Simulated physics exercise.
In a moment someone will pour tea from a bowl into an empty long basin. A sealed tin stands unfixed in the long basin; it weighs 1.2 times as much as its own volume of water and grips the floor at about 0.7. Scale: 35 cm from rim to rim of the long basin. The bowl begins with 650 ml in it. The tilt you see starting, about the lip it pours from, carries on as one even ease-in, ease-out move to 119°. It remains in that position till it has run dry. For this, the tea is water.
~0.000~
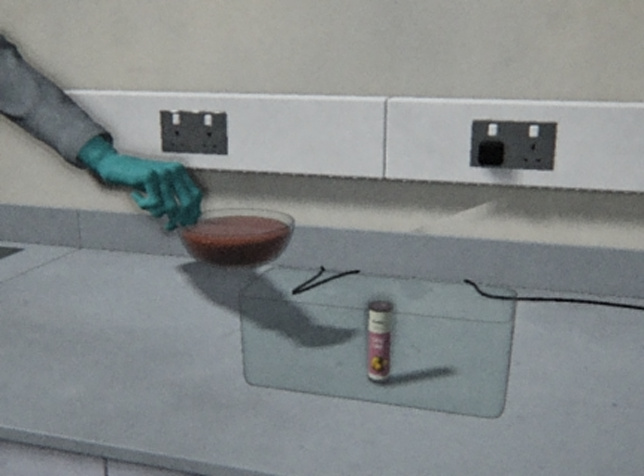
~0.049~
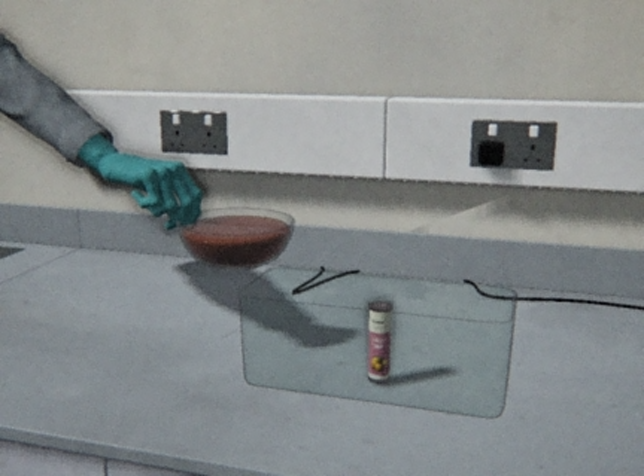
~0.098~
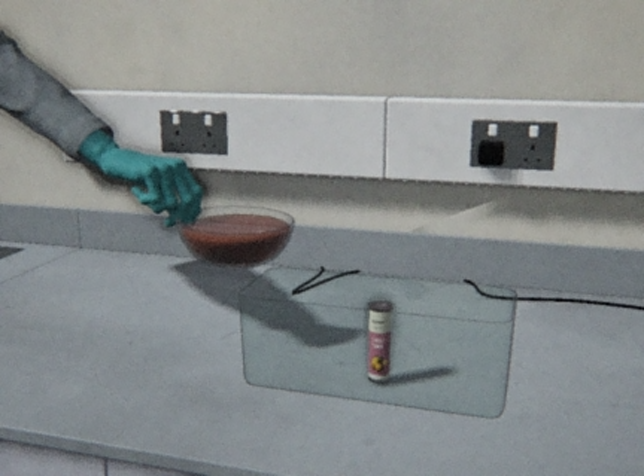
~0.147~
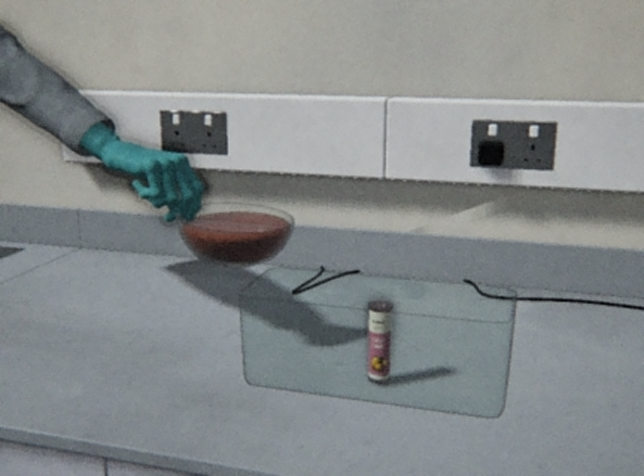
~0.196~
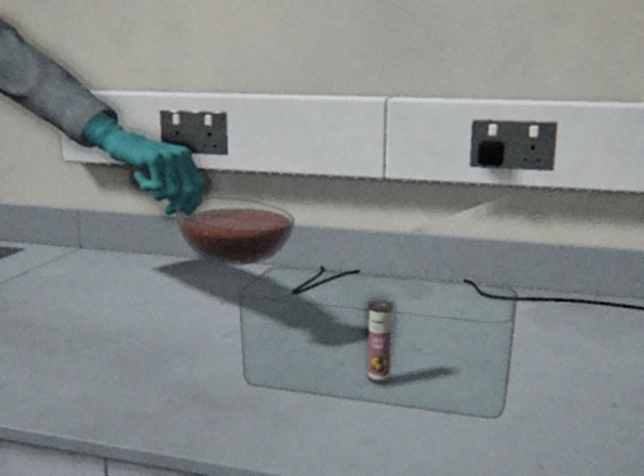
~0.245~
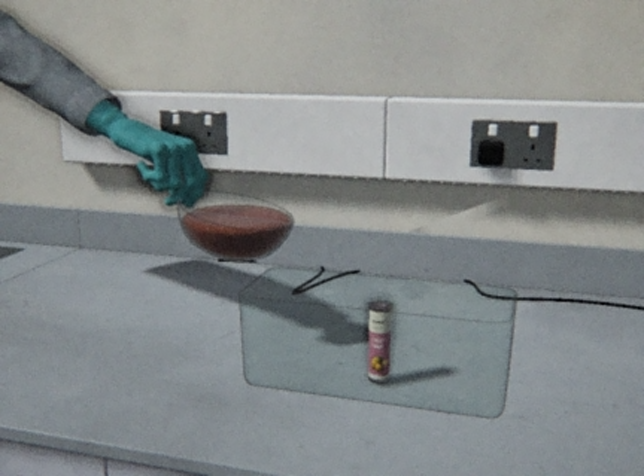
The clip shows a teal-gloved hand holding a glass bowl of reddish-brown liquid above a counter, left of a clear basin containing a small labelled tin. The bowl stays nearly still, then tilts slightly to the right.
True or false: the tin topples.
True.
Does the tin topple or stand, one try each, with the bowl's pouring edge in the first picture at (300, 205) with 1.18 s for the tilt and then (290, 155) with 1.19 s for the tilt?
The tin stays vertical the first time and stays vertical the second time.
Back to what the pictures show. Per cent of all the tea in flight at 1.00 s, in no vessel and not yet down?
Close to 1 per cent.
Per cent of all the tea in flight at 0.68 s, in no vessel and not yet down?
Estimate: Some 42 % of the total.
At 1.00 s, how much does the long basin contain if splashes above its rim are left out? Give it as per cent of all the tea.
Around 98 per cent of the whole.
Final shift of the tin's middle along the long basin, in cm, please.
The middle of the tin ends some 7.0 cm along the basin.
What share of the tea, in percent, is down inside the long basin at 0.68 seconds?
Some 32 per cent.
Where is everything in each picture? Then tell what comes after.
The first frame shows tilt 0°; pouring edge (291, 227); surface from (189, 224) to (290, 231); the long basin's rim runs from (255, 282) to (515, 307); the tin's top is at (381, 309).
The second frame shows tilt 0°; pouring edge (291, 227); surface from (189, 223) to (290, 231).
The third frame shows tilt 2°; pouring edge (291, 227); surface from (189, 221) to (290, 230).
The fourth frame shows tilt 4°; pouring edge (291, 227); surface from (189, 219) to (290, 228).
The fifth frame shows tilt 8°; pouring edge (290, 227); surface from (189, 216) to (290, 225).
The sixth frame shows tilt 12°; pouring edge (290, 227); surface from (190, 211) to (291, 222).
Then, 0.68 s in, the tilt is 72° and 27 per cent is still to pour; the tin stands where it began.
Then, 1.00 s in, the tilt is 111° and 0 per cent is still to pour; the tin leans 38°.
Then, 1.33 s in, the tilt is 119° and 0 per cent is still to pour; the tin lies on its side.
Then, 1.69 s in, the tilt is 119° and 0 per cent is still to pour; the tin lies on its side.
Finally, the tin lies on its side.
